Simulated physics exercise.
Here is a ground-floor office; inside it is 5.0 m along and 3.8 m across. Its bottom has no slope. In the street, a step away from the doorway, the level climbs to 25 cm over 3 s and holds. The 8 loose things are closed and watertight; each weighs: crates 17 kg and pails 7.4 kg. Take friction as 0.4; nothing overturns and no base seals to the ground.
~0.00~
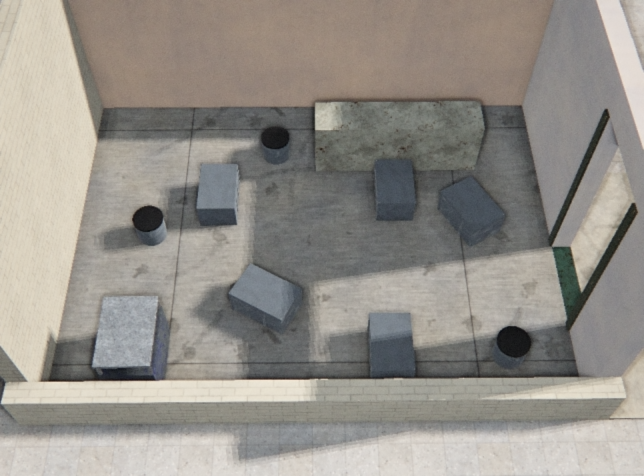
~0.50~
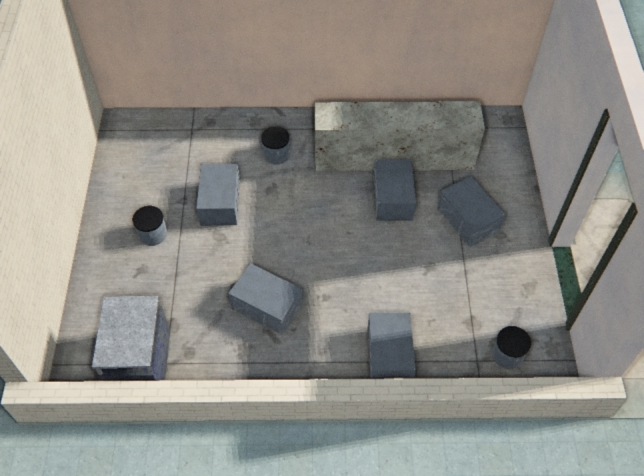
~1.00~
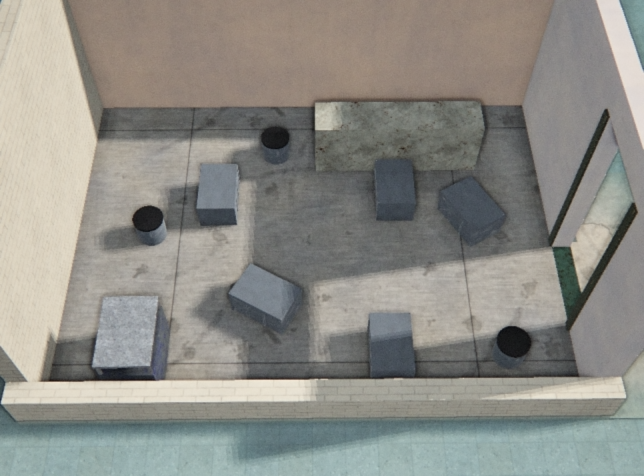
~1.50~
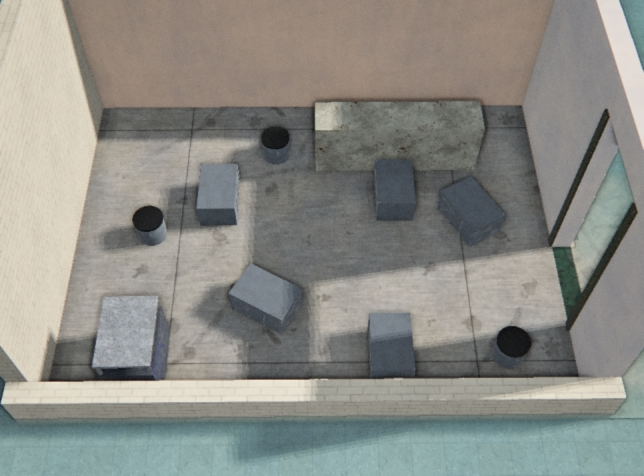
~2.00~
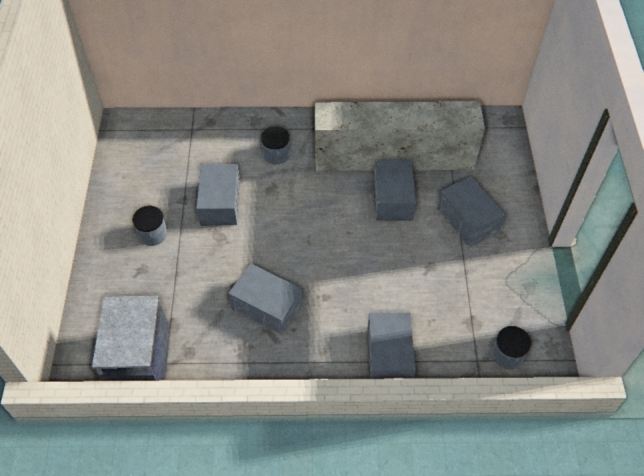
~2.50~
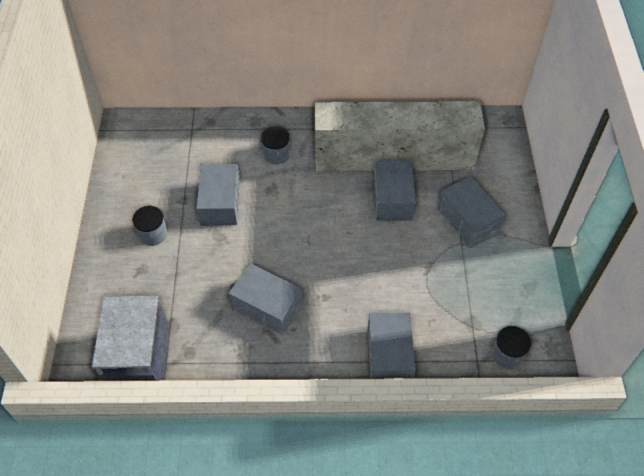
In a small walled office seen from above, greenish water spread over the pavement outside, then came in through the doorway on the right and fanned across the floor, while the crates and pails stayed still.
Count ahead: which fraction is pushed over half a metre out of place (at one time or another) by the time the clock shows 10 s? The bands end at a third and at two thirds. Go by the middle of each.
That comes to between one and two thirds.
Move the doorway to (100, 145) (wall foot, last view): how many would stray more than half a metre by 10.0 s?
Then 2.
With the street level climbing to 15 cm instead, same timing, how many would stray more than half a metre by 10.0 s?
Then 0.
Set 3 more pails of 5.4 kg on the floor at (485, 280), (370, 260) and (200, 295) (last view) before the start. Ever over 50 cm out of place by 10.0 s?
In turn: Past it, over, over.
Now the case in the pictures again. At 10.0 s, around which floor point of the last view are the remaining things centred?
At about (280, 228).
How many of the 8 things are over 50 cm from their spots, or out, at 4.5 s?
By then 1.
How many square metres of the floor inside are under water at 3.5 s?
Some 4.5 m2.
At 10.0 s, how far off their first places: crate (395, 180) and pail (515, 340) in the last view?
In that order: 0 cm, 10 cm.
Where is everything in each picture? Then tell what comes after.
In the first frame, a crate at (392, 341) rests on the ground; a crate at (265, 291) rests on the ground; 0.0 m2 under water; 0 of 8 have shifted.
In the second frame, a crate at (392, 341), on the bottom; a crate at (265, 291), on the bottom; 0.0 m2 under water; 0 of 8 have shifted.
In the third frame, a crate at (392, 341) rests on the ground; a crate at (265, 291) rests on the ground; water covers 0.0 m2; 0 of 8 have shifted.
In the fourth frame, a crate at (392, 341), on the bottom; a crate at (265, 291), on the bottom; water covers 0.0 m2; 0 of 8 have shifted.
In the fifth frame, a crate at (392, 341) rests on the ground; a crate at (265, 291), on the bottom; 0.3 m2 under water; 0 of 8 have shifted.
In the sixth frame, a crate at (392, 341), on the bottom; a crate at (265, 291) rests on the ground; water covers 1.2 m2; 0 of 8 have shifted.
After 3.5 s 0 of 8 are over 50 cm from their spots; 0 afloat.
After 4.5 s 1 of 8 are over 50 cm from their spots; 0 afloat.
After 7.0 s 2 of 8 are over 50 cm from their spots; 1 afloat.
After 10.0 s 4 of 8 are over 50 cm from their spots, and 4 have been at some point; 4 afloat.
